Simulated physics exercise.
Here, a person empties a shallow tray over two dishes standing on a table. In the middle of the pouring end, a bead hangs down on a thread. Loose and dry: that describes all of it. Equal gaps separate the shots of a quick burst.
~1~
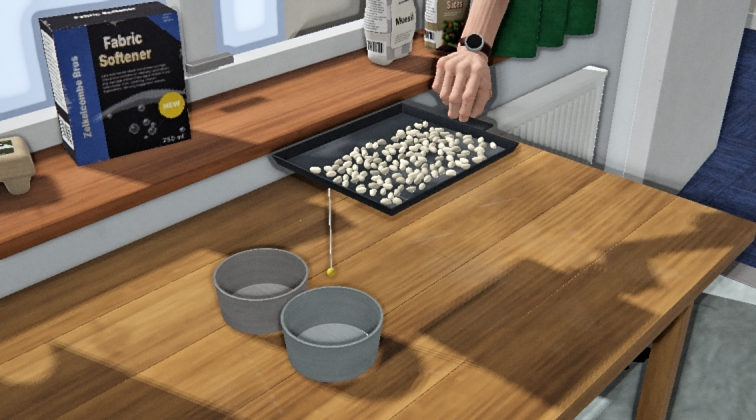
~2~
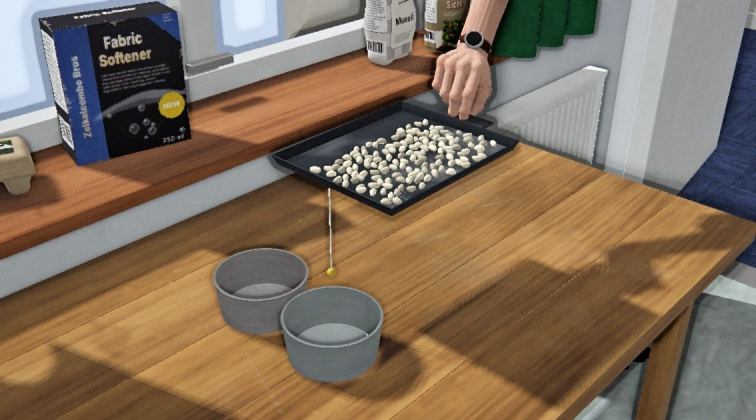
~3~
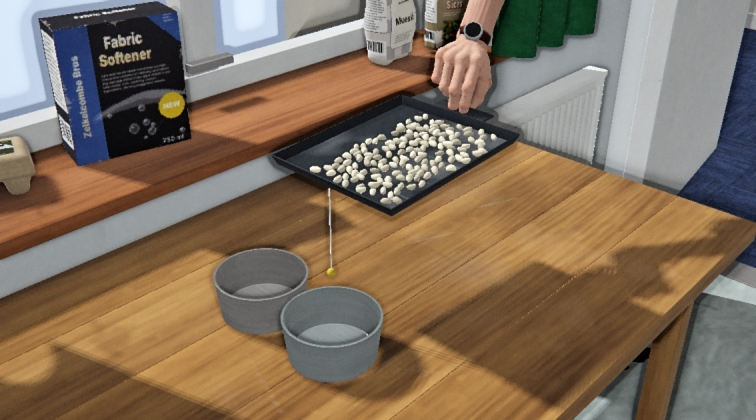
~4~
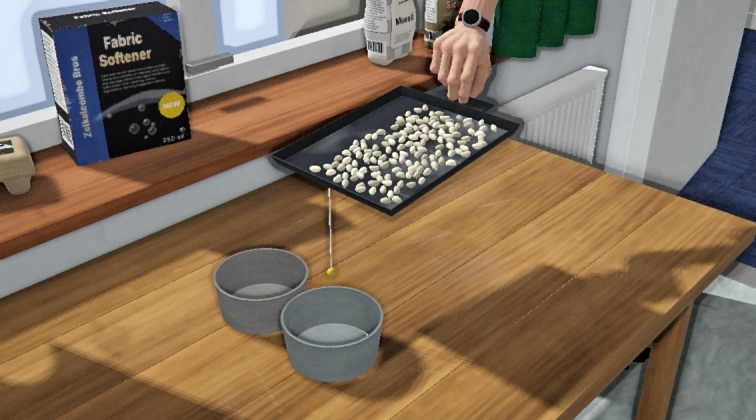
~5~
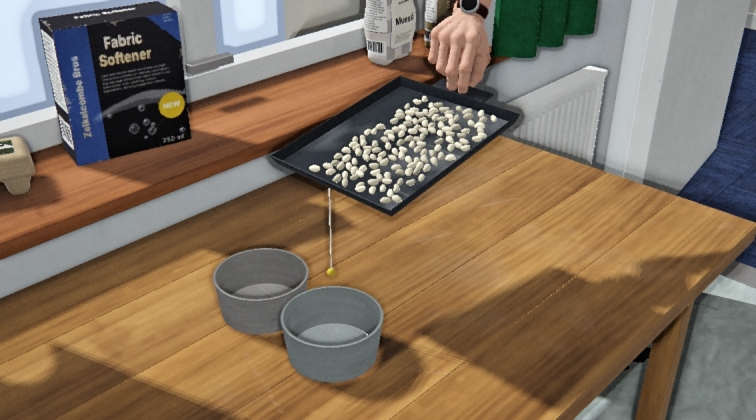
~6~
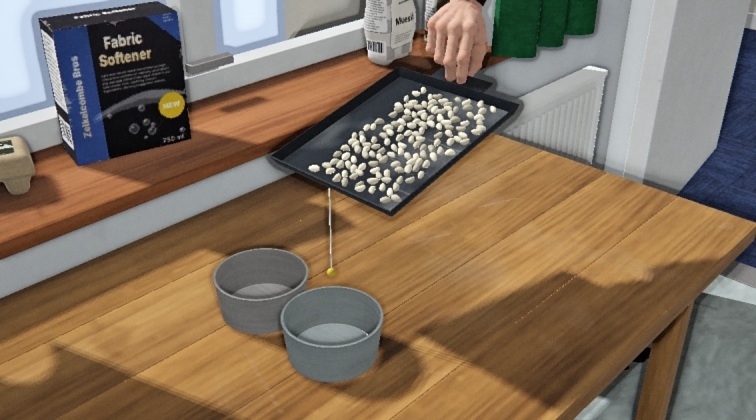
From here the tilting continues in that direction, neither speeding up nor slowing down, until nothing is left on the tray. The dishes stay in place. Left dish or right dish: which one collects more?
I expect the right-side dish to gain more.
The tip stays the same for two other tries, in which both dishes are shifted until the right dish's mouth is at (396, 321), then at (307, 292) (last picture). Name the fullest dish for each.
Result for the first try: The dish on the left side; for the second: The dish on the right side.
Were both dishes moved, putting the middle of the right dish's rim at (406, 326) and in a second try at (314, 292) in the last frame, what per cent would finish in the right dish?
Around 20 % followed by around 60 %.
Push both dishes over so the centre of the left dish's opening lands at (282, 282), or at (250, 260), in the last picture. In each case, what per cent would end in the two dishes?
Close to 90 per cent, followed by close to 70 per cent.
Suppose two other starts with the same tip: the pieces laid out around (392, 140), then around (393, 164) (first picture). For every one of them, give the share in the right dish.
First case: Close to 50 %; second case: Close to 60 %.
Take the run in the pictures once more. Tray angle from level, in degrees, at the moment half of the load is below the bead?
The angle is roughly 95° at that point.
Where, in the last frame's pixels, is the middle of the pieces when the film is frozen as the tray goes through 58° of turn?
Check around (344, 182) in the last picture.
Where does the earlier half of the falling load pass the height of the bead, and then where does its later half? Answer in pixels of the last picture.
Earlier portion about (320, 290); later portion about (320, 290).
Soon after the last picture, tray tipped steeply; most on the tray; a stray few in the right dish; a small part in the air.
A little later, tray tipped right over; a small part on the tray; about half in the right dish; about a quarter in the left dish; a small part outside both; about a quarter in the air.
Later still, tray tipped past a quarter turn; about two thirds in the right dish; about a quarter in the left dish; a small part outside both.
At rest, tray tipped past a quarter turn; about two thirds in the right dish; about a quarter in the left dish; a small part outside both.
